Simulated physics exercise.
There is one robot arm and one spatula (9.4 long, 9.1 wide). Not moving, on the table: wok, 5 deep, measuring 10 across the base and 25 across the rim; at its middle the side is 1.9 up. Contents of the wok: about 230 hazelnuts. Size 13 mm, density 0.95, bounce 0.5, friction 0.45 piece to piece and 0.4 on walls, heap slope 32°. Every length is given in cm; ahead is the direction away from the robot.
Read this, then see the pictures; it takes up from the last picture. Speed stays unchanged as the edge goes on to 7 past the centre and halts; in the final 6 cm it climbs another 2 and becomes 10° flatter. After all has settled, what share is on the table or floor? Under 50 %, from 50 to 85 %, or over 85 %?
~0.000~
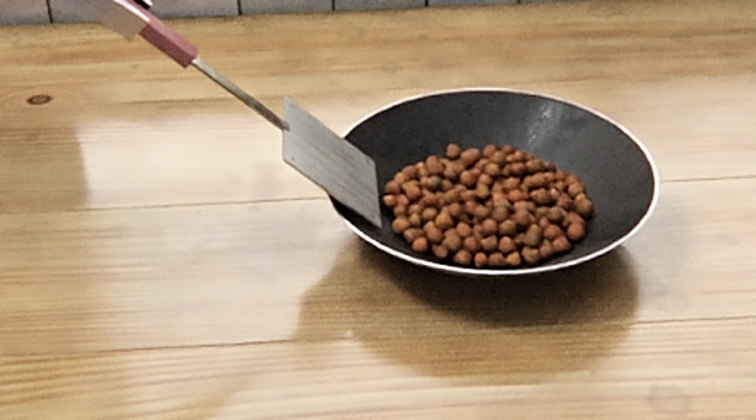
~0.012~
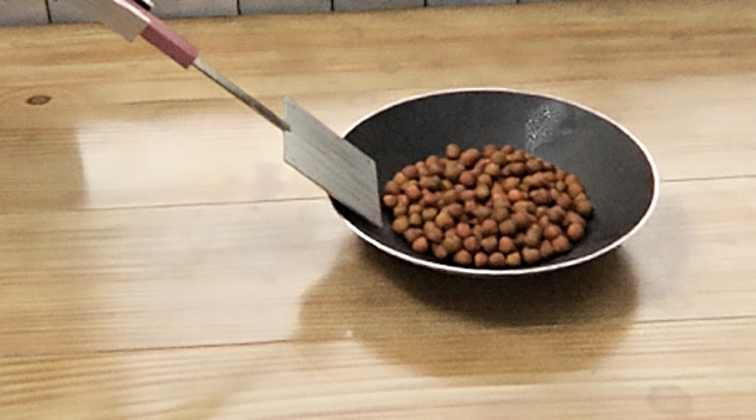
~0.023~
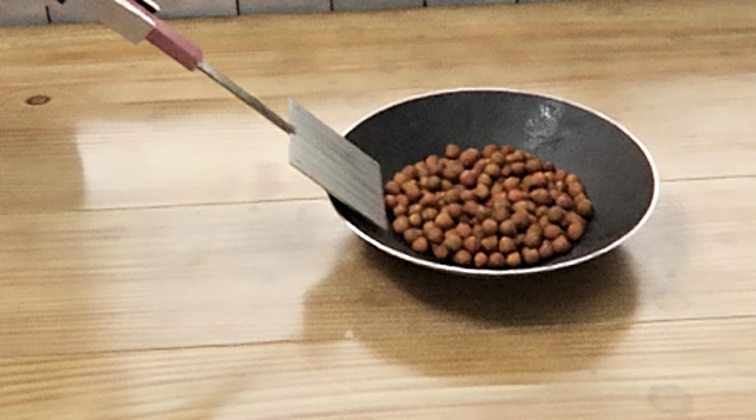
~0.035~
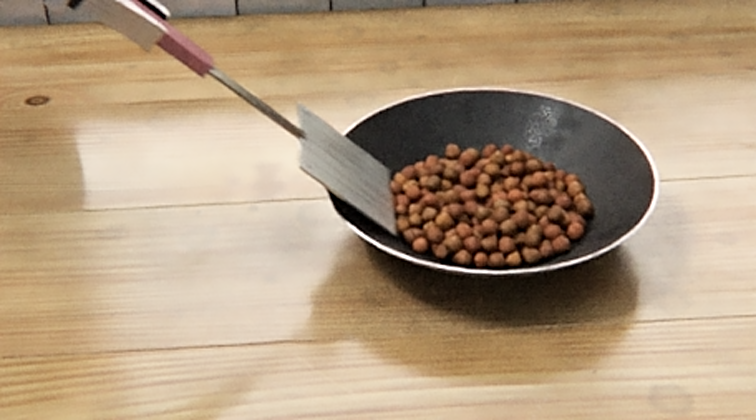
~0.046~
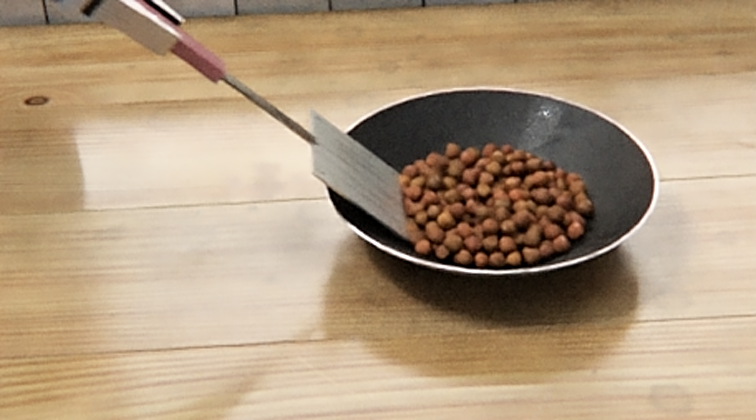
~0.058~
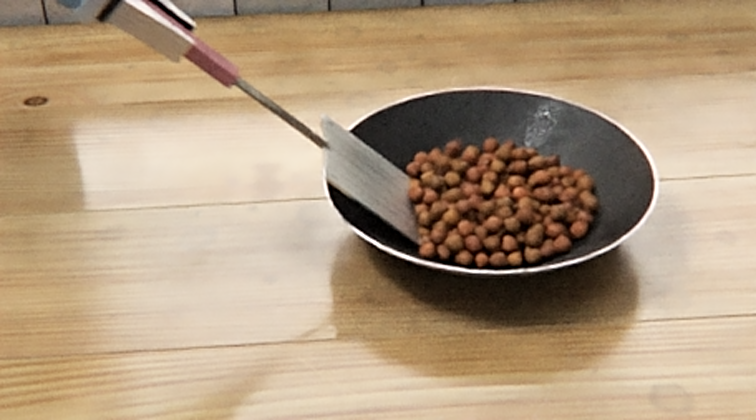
Under 50 %.
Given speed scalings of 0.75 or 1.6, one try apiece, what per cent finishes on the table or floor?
Around 15 per cent and around 55 per cent.
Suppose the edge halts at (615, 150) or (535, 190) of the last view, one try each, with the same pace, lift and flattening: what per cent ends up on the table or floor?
First try roughly 60 percent, second roughly 5 percent.
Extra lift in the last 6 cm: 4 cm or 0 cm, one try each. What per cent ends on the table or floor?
First try around 30 percent, second try around 30 percent.
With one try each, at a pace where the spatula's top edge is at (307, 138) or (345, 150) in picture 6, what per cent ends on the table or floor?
That comes to about 20 and about 55 percent, in that order.
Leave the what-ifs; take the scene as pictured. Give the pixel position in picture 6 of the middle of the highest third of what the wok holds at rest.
Roughly at (593, 187).
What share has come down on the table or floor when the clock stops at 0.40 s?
That would be near 30 per cent, give or take.
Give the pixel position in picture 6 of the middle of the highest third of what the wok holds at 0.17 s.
Around (597, 168).
After 0.12 s, sloping 44°, highest piece 7 above the table; 226 in the wok.
After 0.17 s, sloping 40°, highest piece 7 above the table; 220 in the wok, 6 on the blade or in flight.
After 0.40 s, sloping 34°, highest piece 6 above the table; 146 in the wok, 71 on the table or floor, 9 on the blade or in flight.
After 1.45 s, sloping 34°, highest piece 5 above the table; 146 in the wok, 80 on the table or floor.
In the end, 146 in the wok, 80 on the table or floor. That is 35 % on the table or floor.
